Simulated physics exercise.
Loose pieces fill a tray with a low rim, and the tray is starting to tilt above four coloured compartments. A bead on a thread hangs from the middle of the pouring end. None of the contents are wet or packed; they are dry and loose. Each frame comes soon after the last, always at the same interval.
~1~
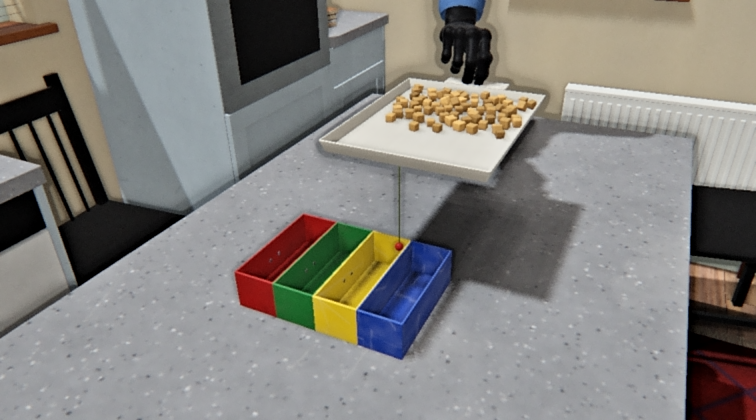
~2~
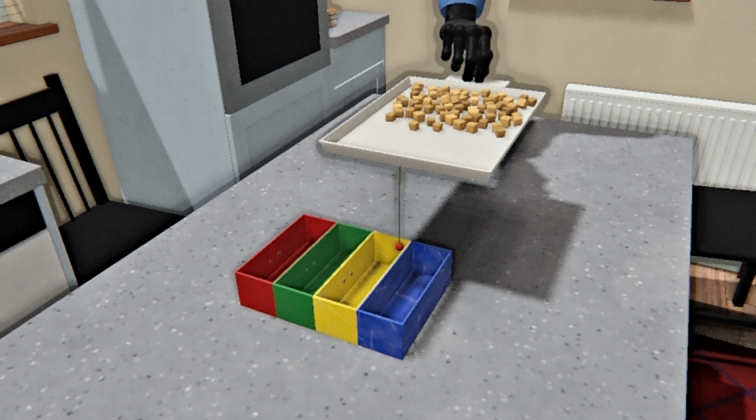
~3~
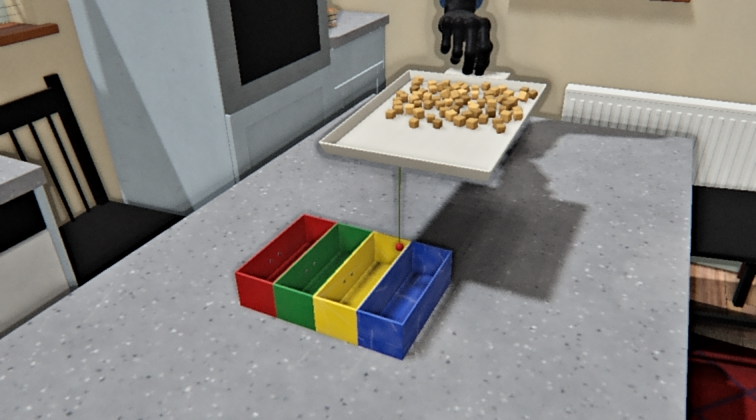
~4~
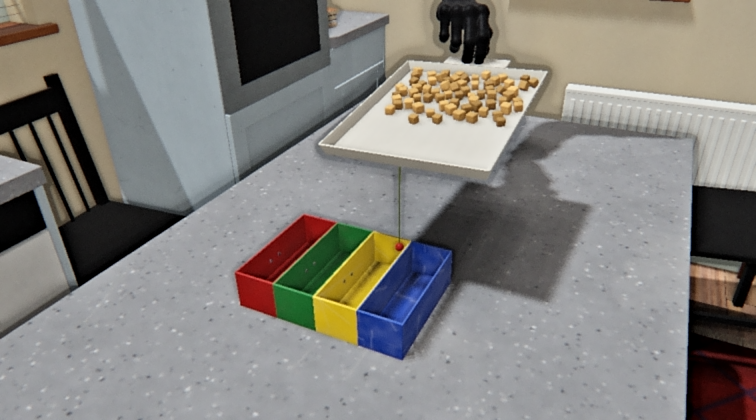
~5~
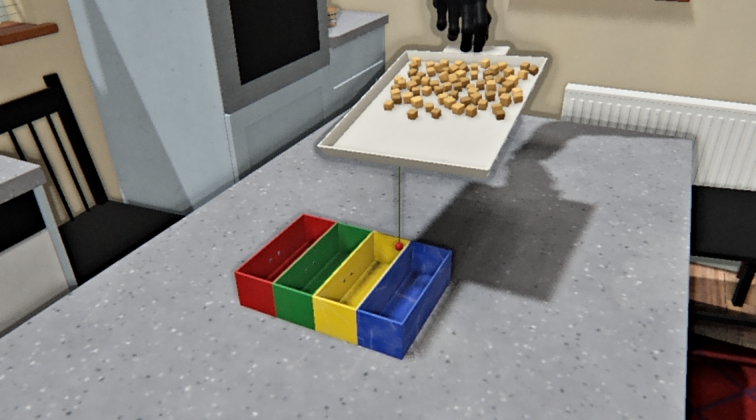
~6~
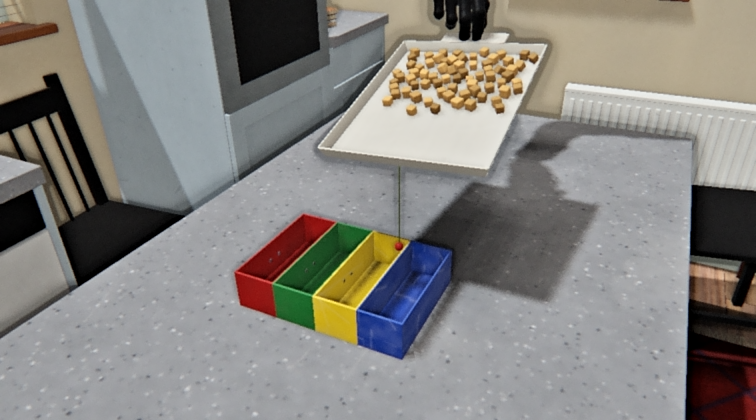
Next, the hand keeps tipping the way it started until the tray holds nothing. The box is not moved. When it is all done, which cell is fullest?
Fullest: The green cell.
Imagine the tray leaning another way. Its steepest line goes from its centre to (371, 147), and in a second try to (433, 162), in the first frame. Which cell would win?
First try: The green cell; second try: The cell in blue.
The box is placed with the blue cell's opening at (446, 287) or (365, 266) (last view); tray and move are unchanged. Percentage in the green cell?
About 40 per cent first, then about 10 per cent.
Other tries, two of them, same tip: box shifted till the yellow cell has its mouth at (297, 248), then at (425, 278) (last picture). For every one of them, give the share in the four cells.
It comes to about 50 per cent the first time and about 70 per cent the second.
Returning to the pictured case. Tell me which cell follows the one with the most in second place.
The answer would be the yellow one.
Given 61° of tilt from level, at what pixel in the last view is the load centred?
I'd put it at about (367, 141).
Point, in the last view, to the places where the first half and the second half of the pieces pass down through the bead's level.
Initially about (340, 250); subsequently about (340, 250).
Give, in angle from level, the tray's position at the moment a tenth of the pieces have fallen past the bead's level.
A tilt of roughly 65°.
Soon after the last picture, tray tipped steeply; most on the tray; a stray few in the green cell; a small part falling or outside the box.
A little later, tray tipped past a quarter turn; about half on the tray; about a quarter in the green cell; a small part in the yellow cell; a small part in the blue cell; a stray few in the red cell; about a quarter falling or outside the box.
Later still, tray tipped past a quarter turn; about half in the green cell; about a quarter in the yellow cell; a small part in the blue cell; a small part in the red cell; a small part falling or outside the box.
At rest, tray tipped past a quarter turn; about half in the green cell; about a quarter in the yellow cell; a small part in the blue cell; a small part in the red cell; a small part outside the box.
